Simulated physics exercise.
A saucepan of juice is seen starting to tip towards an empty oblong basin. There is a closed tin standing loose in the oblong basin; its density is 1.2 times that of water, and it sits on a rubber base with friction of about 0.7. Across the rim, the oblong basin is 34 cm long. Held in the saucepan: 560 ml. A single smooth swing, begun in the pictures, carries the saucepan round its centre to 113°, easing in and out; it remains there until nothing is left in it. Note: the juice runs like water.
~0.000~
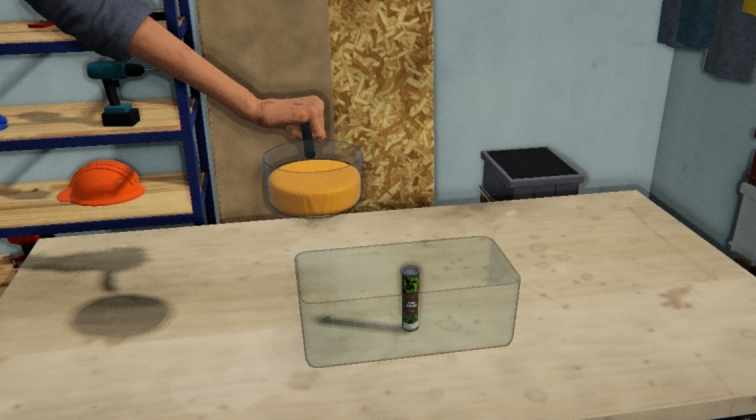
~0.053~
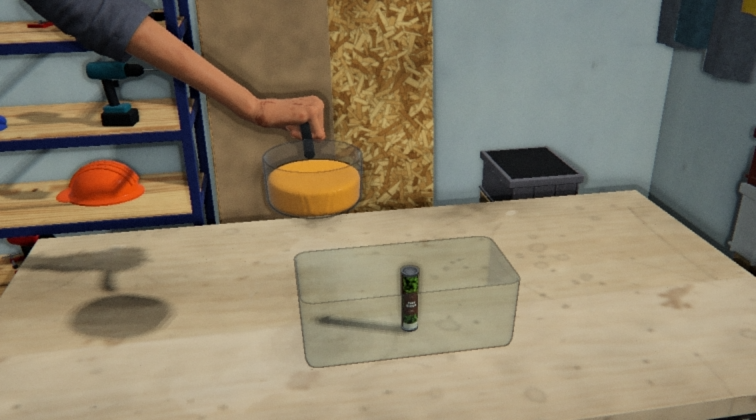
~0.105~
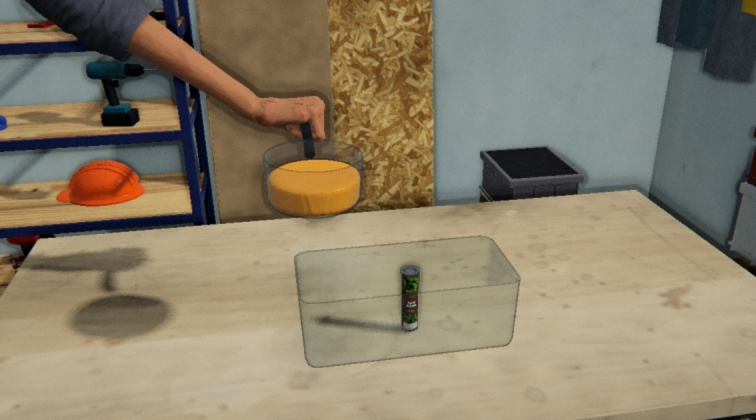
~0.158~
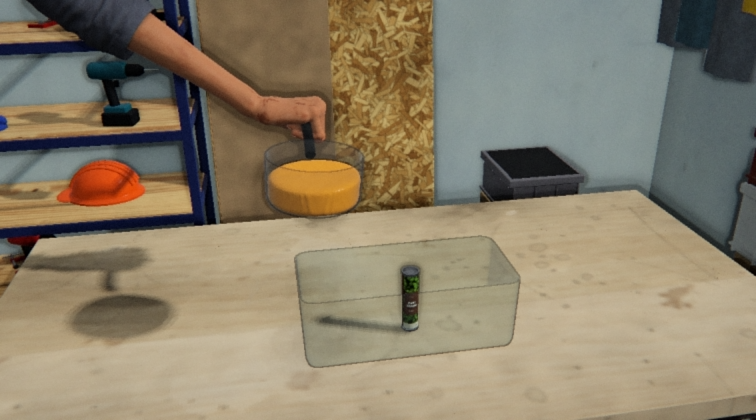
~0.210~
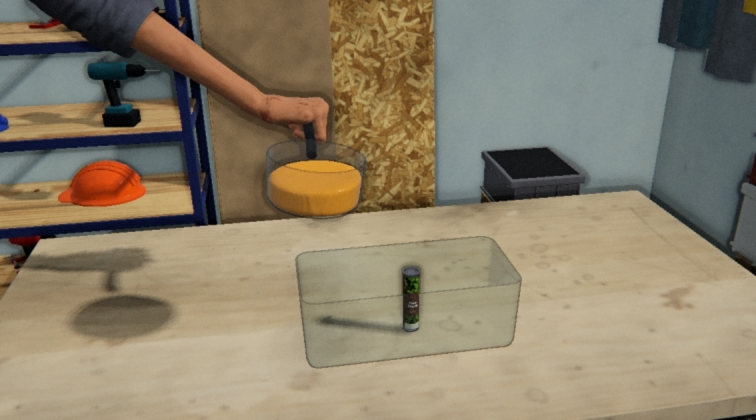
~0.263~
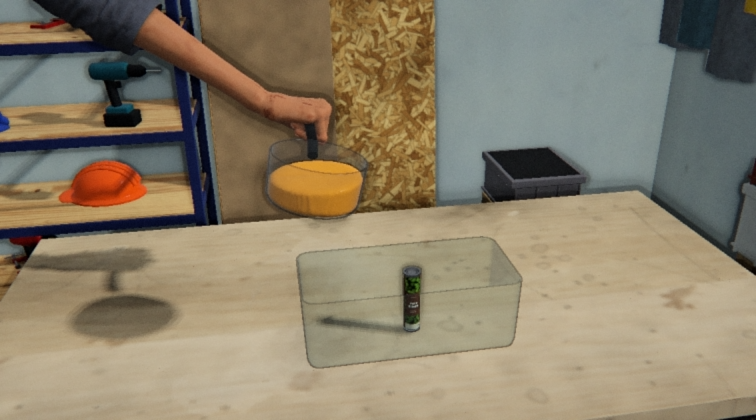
A hand slowly tilts a clear pan of orange juice beside a basin holding a tin.
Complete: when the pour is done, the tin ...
... remains on its base.
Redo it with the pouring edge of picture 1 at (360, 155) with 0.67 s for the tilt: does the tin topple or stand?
After that, the tin overturns.
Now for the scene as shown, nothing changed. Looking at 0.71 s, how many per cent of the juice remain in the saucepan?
Fraction remaining: Approx. 64 per cent.
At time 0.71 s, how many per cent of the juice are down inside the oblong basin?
At that time the basin holds about 5 per cent of the liquid.
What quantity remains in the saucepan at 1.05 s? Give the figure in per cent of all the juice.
10 per cent or so.
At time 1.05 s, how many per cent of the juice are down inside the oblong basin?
The share is close to 76 percent.
After 0.71 s the tilt is 68° and 63 per cent is still to pour; the tin stands where it began.
After 1.05 s the tilt is 105° and 10 per cent is still to pour; the tin stands where it began.
After 1.39 s the tilt is 113° and 0 per cent is still to pour; the tin stands where it began.
After 1.77 s the tilt is 113° and 0 per cent is still to pour; the tin stands where it began.
In the end the tin stands where it began.
